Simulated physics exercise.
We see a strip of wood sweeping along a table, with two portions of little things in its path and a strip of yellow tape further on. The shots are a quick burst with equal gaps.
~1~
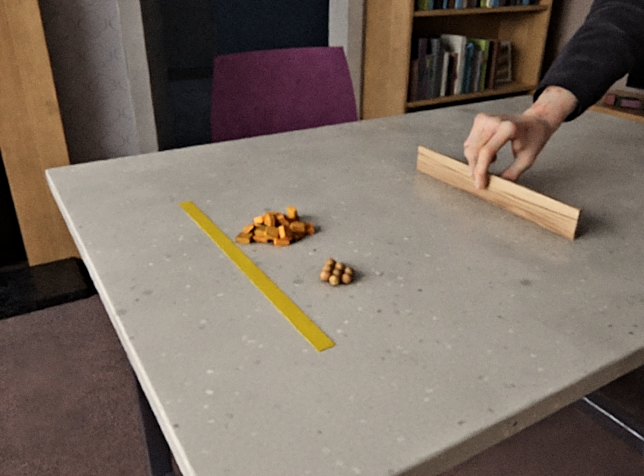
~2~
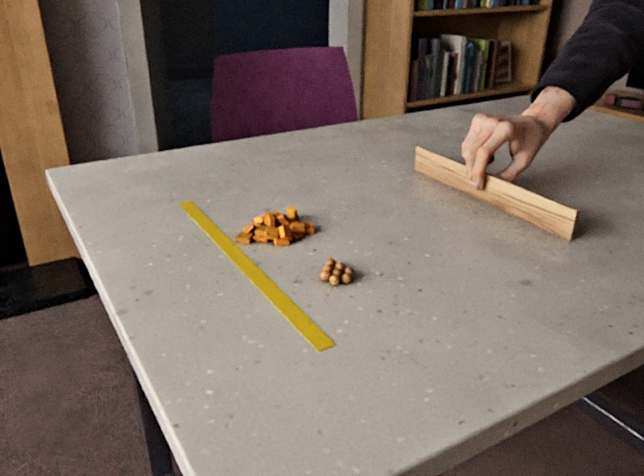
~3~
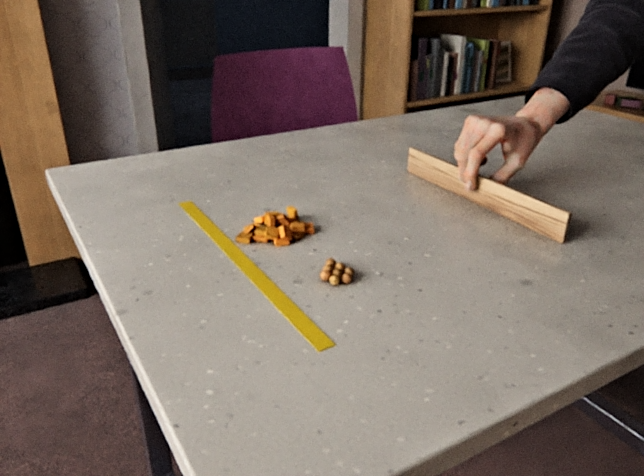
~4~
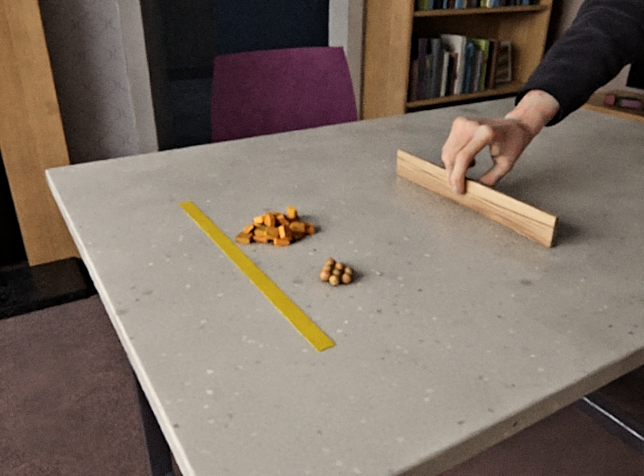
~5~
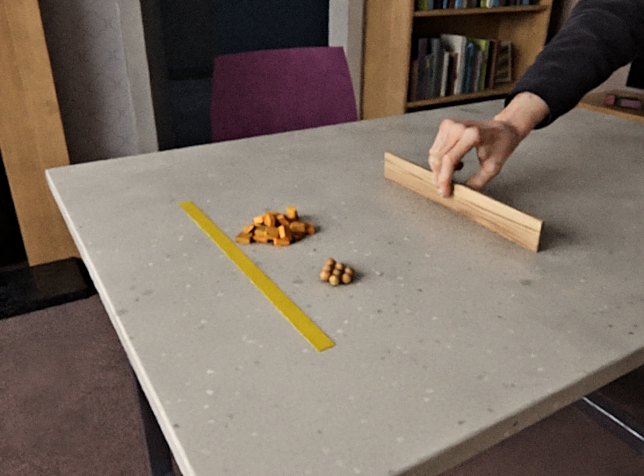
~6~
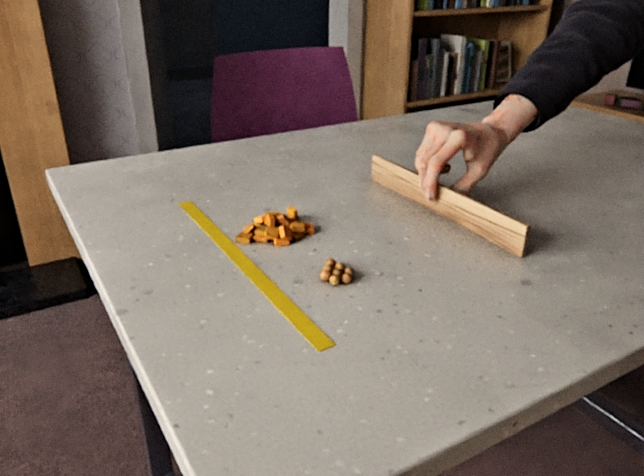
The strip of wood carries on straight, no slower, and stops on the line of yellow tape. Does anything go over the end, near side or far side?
In the end the front portion tumbles over the end, in part at least, and the back portion all stops short of the edge.
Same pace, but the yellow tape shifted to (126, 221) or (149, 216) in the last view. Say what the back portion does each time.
At the first place it sends some to the floor, at the second it stays on top.
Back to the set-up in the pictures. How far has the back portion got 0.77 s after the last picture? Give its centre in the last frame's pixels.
At about (197, 249).
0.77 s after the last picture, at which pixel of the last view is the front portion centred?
Close to (242, 296).
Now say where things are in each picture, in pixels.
Strip of wood near (563, 217), at rest; yellow tape near (190, 208), well back from the edge; edge at (107, 299); front portion near (338, 274), a few round wooden beads; back portion near (279, 232), a few small crackers, in the first picture.
Strip of wood near (561, 218); back portion near (279, 232), in the second picture.
Strip of wood near (553, 221); front portion near (338, 274), in the third picture.
Strip of wood near (540, 225); back portion near (279, 232), in the fourth picture.
Strip of wood near (526, 229); front portion near (338, 274), in the fifth picture.
Strip of wood near (512, 233); yellow tape near (190, 208); edge at (107, 299); front portion near (338, 274); back portion near (279, 232), in the sixth picture.
Then, 0.38 s on from there, strip of wood still moving, near (341, 208); front portion all on the table, its front near (326, 275); back portion all on the table, its front near (244, 238).
Then, 0.77 s on from there, strip of wood stopped at the yellow tape; front portion all on the table, its front near (213, 294); back portion all on the table, its front near (165, 256).
Then, 1.05 s on from there, strip of wood stopped at the yellow tape; front portion all on the table, its front near (113, 311); back portion all on the table, its front near (159, 257).
In the end, strip of wood stopped at the yellow tape; front portion the whole lot over the edge; back portion all on the table, its front near (159, 257).
